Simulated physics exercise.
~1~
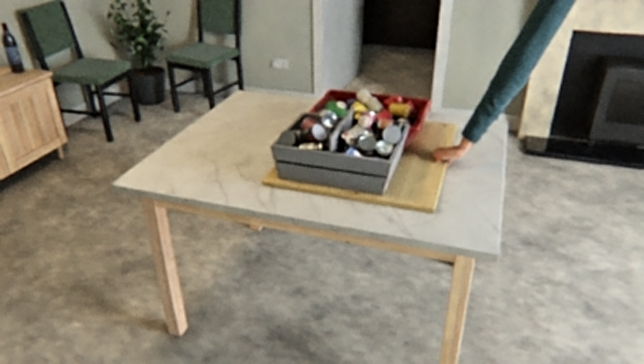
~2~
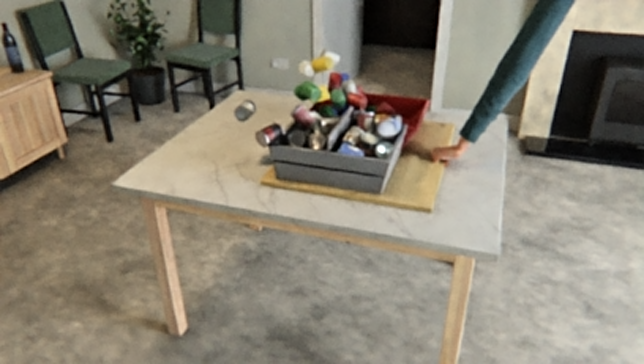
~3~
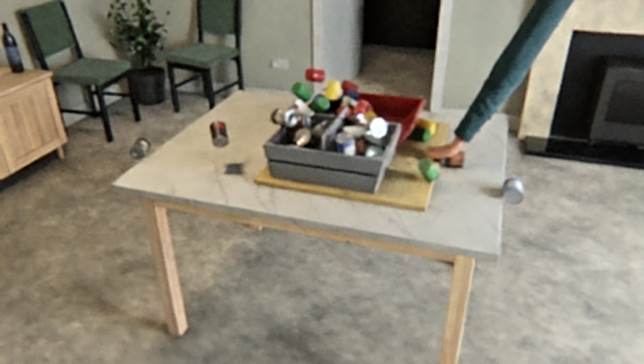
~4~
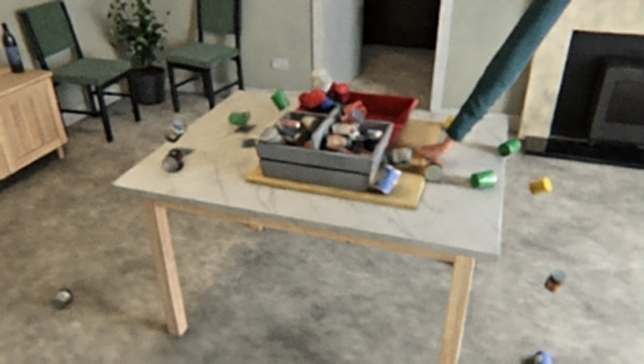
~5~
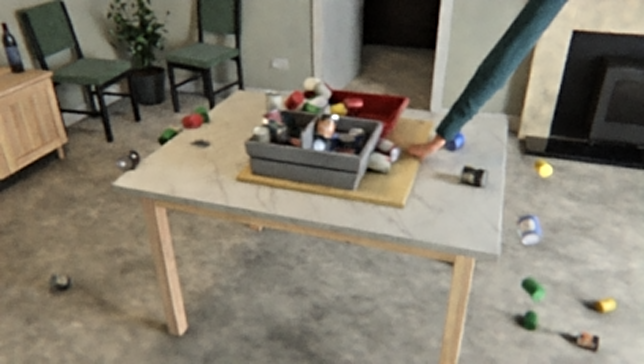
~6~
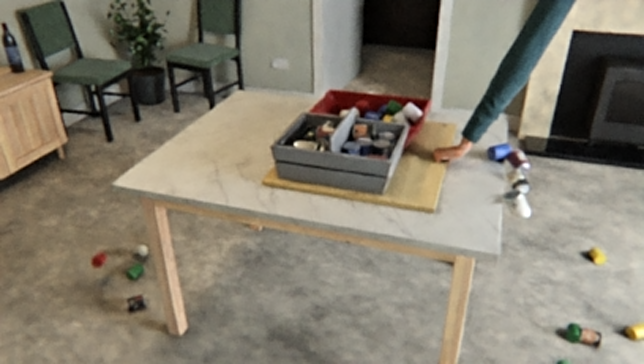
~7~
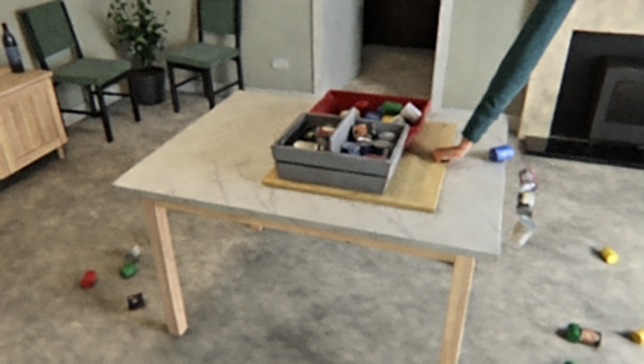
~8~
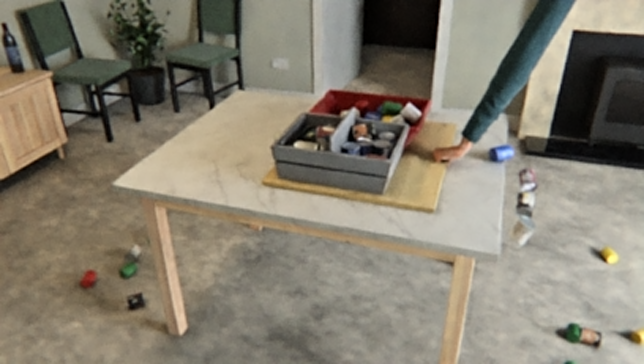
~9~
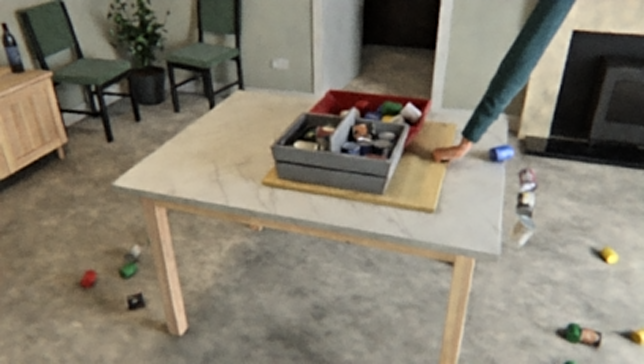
Arm in a green sleeve working a board with grey and red crates across a table, small containers tumbling onto the floor both sides.
